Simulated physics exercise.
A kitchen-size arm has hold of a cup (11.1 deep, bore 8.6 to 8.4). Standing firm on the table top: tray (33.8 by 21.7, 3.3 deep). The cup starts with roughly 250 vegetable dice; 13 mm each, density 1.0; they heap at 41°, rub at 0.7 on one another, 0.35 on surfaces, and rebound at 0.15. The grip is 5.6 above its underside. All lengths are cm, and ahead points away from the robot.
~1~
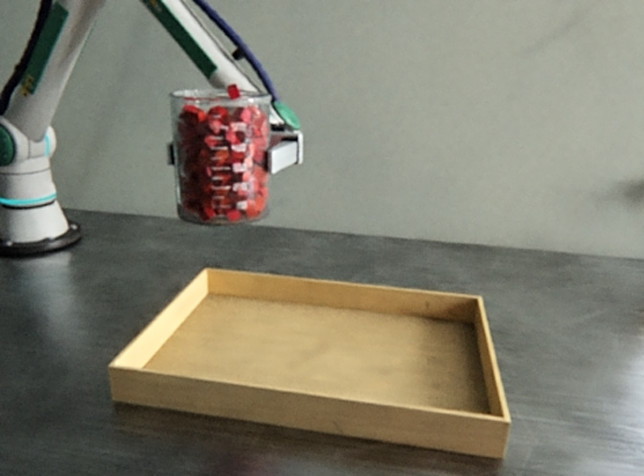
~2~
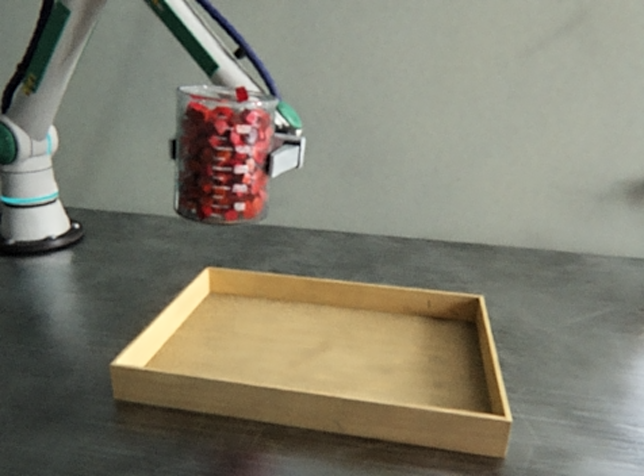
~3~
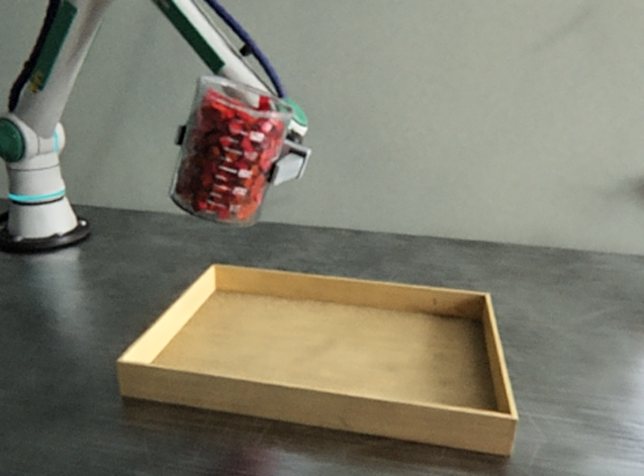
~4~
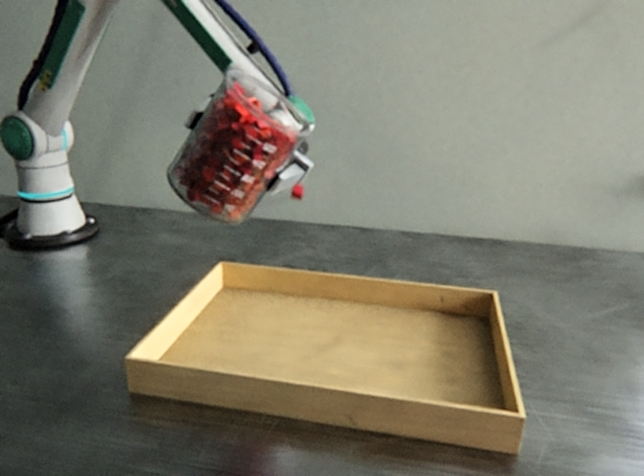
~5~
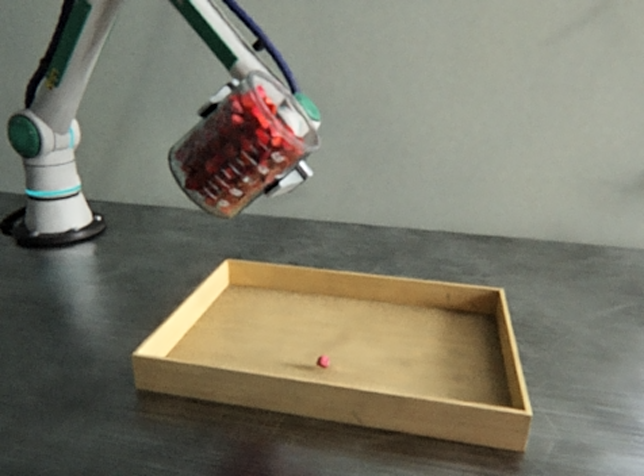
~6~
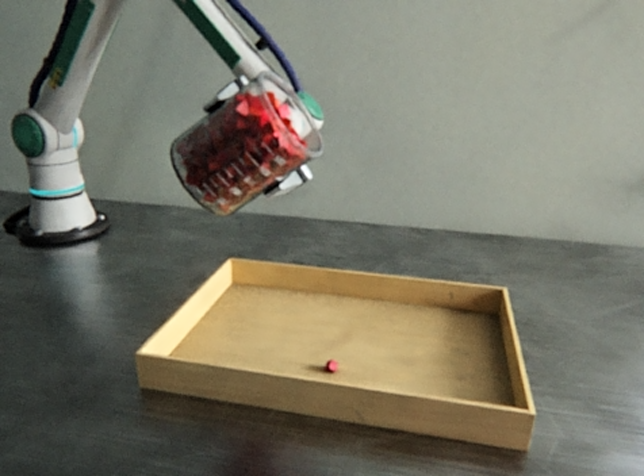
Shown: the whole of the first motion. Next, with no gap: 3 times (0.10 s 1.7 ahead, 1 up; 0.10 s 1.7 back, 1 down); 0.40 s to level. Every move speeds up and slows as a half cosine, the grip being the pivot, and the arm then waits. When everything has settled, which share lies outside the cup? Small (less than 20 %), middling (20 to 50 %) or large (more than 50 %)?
Answer: Small; less than 20 % of the vegetable dice finish outside the cup.
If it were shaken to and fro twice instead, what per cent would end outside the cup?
It would be near 0 per cent.
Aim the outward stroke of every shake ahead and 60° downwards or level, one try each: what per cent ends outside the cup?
Some 0 and 5 per cent.
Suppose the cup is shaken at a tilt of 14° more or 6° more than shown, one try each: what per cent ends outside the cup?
About 15 and 10 per cent.
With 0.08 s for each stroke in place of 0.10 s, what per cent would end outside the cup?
In that case some 10 per cent.
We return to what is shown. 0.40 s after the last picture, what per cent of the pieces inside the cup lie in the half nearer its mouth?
Roughly 45 per cent.
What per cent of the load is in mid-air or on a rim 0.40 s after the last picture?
Roughly 1 per cent.
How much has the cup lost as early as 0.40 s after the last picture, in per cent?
About 0 per cent by then.
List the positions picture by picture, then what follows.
The first frame shows cup middle at (223, 157), level; upper third of the load around (222, 129), from x 185 to 260, top at y 90; 248 in the cup.
The second frame shows cup middle at (225, 156), tilted 5° forward; upper third of the load around (224, 128), from x 185 to 265, top at y 95.
The third frame shows cup middle at (230, 153), tilted 19° forward; upper third of the load around (233, 127), from x 180 to 280, top at y 95.
The fourth frame shows cup middle at (238, 151), tilted 35° forward; upper third of the load around (240, 128), from x 180 to 295, top at y 90; 247 in the cup, 1 in flight or on a rim.
The fifth frame shows cup middle at (243, 148), tilted 49° forward; upper third of the load around (249, 127), from x 180 to 325, top at y 95; 247 in the cup, 1 in the tray.
The sixth frame shows cup middle at (246, 147), tilted 54° forward; upper third of the load around (251, 127), from x 185 to 330, top at y 95; 247 in the cup, 1 in the tray.
Then, 0.40 s later, tilted 54° forward, highest piece 25 above the table; 243 in the cup, 2 in the tray, 3 in flight or on a rim.
Then, 0.80 s later, tilted 27° forward, highest piece 25 above the table; 239 in the cup, 8 in the tray, 1 in flight or on a rim.
Then, 1.20 s later, level, highest piece 27 above the table; 239 in the cup, 9 in the tray.
Then, 2.25 s later, level, highest piece 27 above the table; 239 in the cup, 9 in the tray.
At rest, 239 in the cup, 9 in the tray. That is 4 % outside the cup.
